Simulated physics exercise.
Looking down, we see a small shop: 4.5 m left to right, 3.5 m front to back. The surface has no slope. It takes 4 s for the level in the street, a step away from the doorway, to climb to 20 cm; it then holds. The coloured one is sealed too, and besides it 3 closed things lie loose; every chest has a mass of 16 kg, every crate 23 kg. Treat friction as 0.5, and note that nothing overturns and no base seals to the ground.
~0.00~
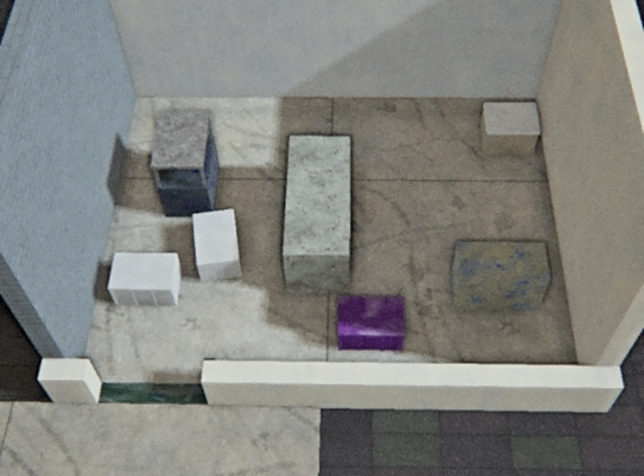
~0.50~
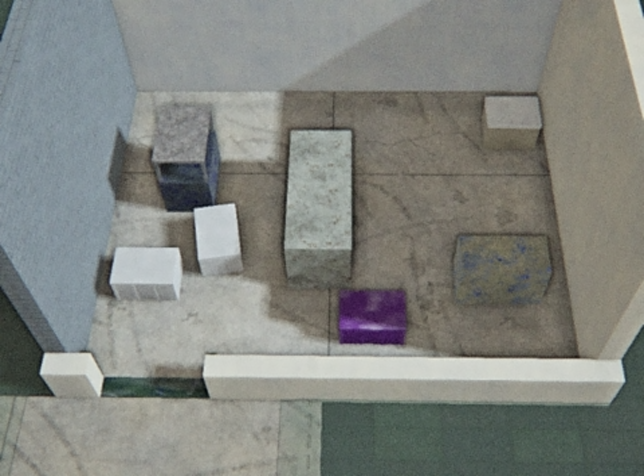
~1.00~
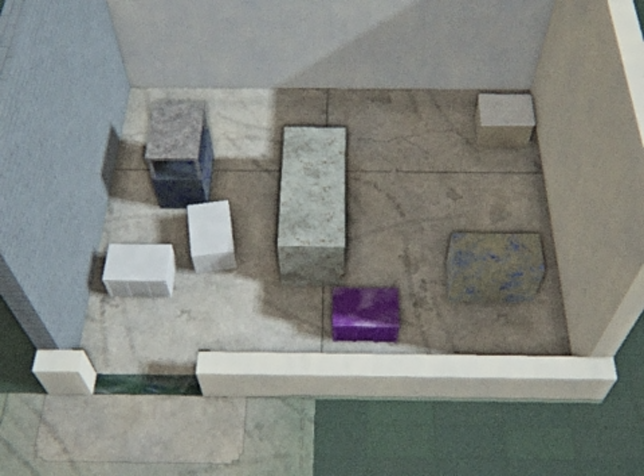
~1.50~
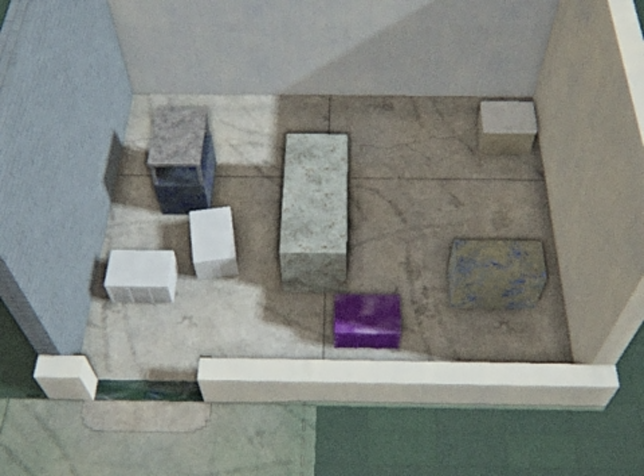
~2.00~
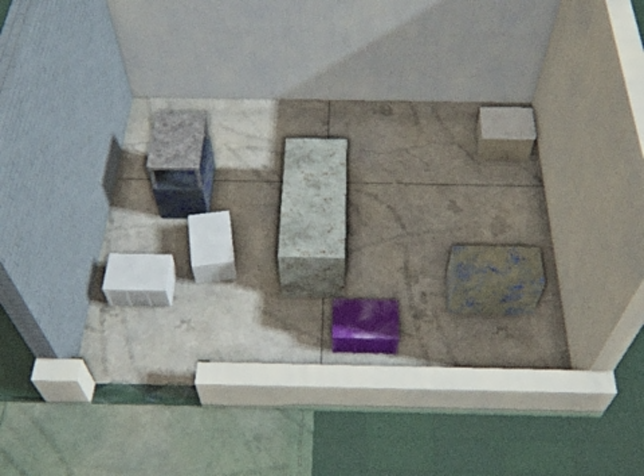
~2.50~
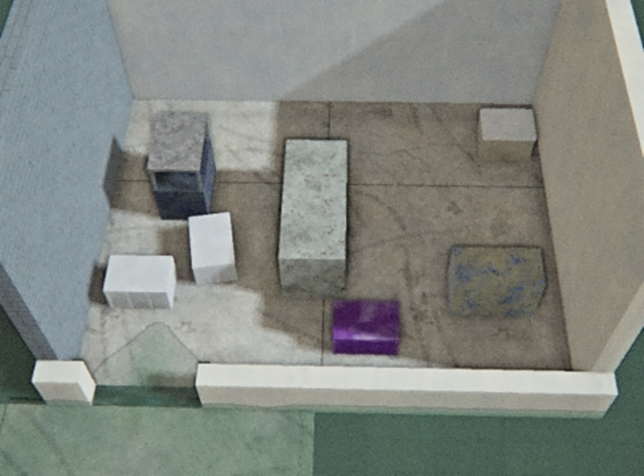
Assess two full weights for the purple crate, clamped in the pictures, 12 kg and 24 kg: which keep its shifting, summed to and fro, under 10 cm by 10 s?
Both masses succeed.
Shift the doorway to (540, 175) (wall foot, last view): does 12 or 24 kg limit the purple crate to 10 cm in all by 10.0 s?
Just the heavy one.
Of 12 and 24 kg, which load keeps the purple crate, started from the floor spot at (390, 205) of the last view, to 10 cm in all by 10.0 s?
Looking at the loads, both keep it.
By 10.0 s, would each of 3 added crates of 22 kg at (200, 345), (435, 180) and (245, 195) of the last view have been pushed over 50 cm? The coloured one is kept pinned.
The first comes out above the threshold, the second below the threshold, the third above the threshold.
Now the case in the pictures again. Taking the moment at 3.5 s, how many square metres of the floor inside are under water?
Wet area: Approx. 1.5 m2.
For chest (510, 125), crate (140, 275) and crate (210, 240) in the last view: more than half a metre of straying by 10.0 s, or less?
Reading the three in turn gives not surpassed, surpassed and surpassed.
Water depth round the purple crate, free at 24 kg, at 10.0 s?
Depth: Approx. 3 cm.
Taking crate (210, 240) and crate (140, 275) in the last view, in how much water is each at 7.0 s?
7 and 6 cm.
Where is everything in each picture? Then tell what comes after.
The purple crate at (371, 315) rests on the ground; water covers 0.0 m2; 0 of 4 have shifted, in the first picture.
The purple crate at (372, 310), on the bottom; 0.0 m2 under water; 0 of 4 have shifted, in the second picture.
The purple crate at (366, 307) rests on the ground; 0.0 m2 under water; 0 of 4 have shifted, in the third picture.
The purple crate at (367, 313) rests on the ground; water covers 0.0 m2; 0 of 4 have shifted, in the fourth picture.
The purple crate at (366, 318) rests on the ground; water covers 0.0 m2; 0 of 4 have shifted, in the fifth picture.
The purple crate at (366, 320), on the bottom; water covers 0.4 m2; 0 of 4 have shifted, in the sixth picture.
After 3.5 s the purple crate would be 0 cm from its start with 12 kg and 0 cm from its start with 24 kg; 0 cm of water round it then.
After 4.5 s the purple crate would be 0 cm from its start with 12 kg and 0 cm from its start with 24 kg; 0 cm of water round it then.
After 7.0 s the purple crate would be 0 cm from its start with 12 kg and 0 cm from its start with 24 kg; 2 cm of water round it then.
After 10.0 s the purple crate would be 0 cm from its start with 12 kg and 0 cm from its start with 24 kg; 3 cm of water round it then.
